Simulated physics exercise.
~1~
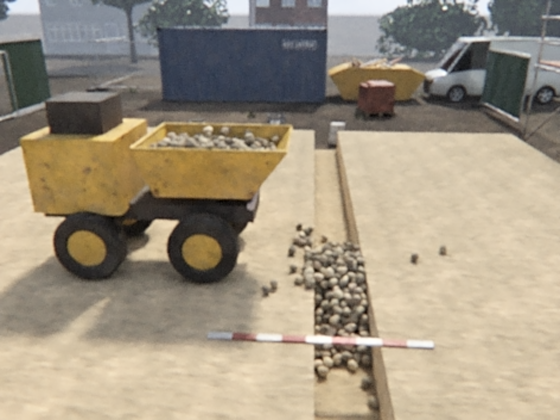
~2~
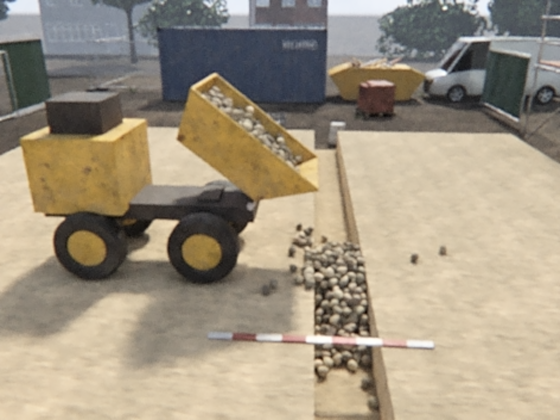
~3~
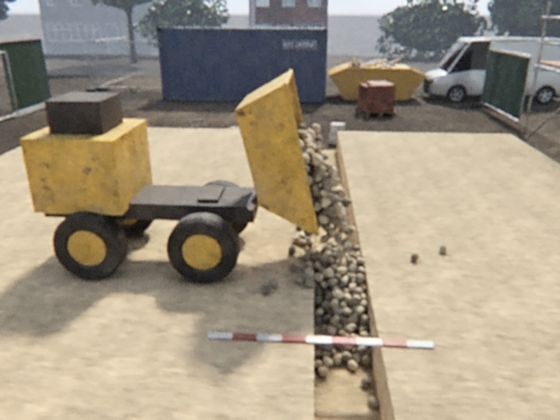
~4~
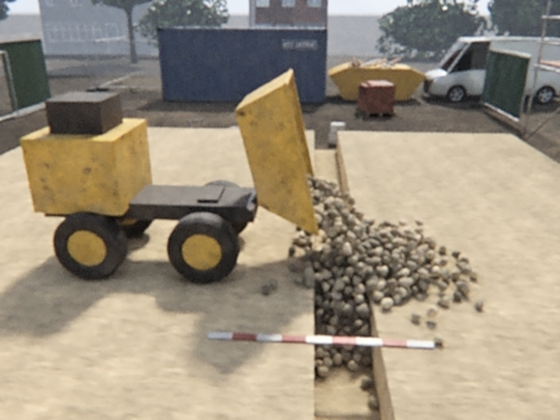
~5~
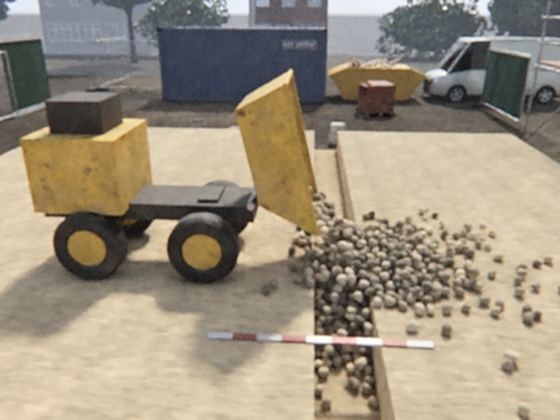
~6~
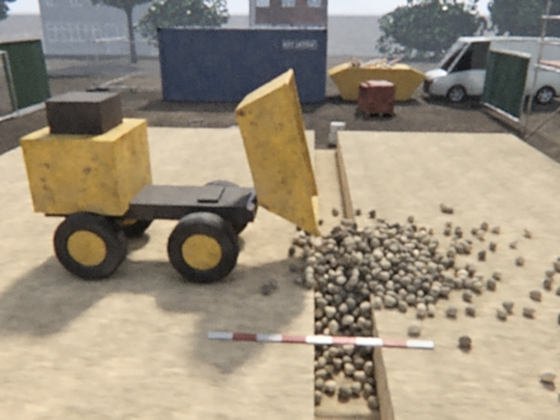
A yellow dumper tipped its skip up steeply toward a narrow trench already partly filled with cobbles, and its load poured out to the right, heaping over the trench and scattering across the ground beyond, while the emptied skip stayed raised.
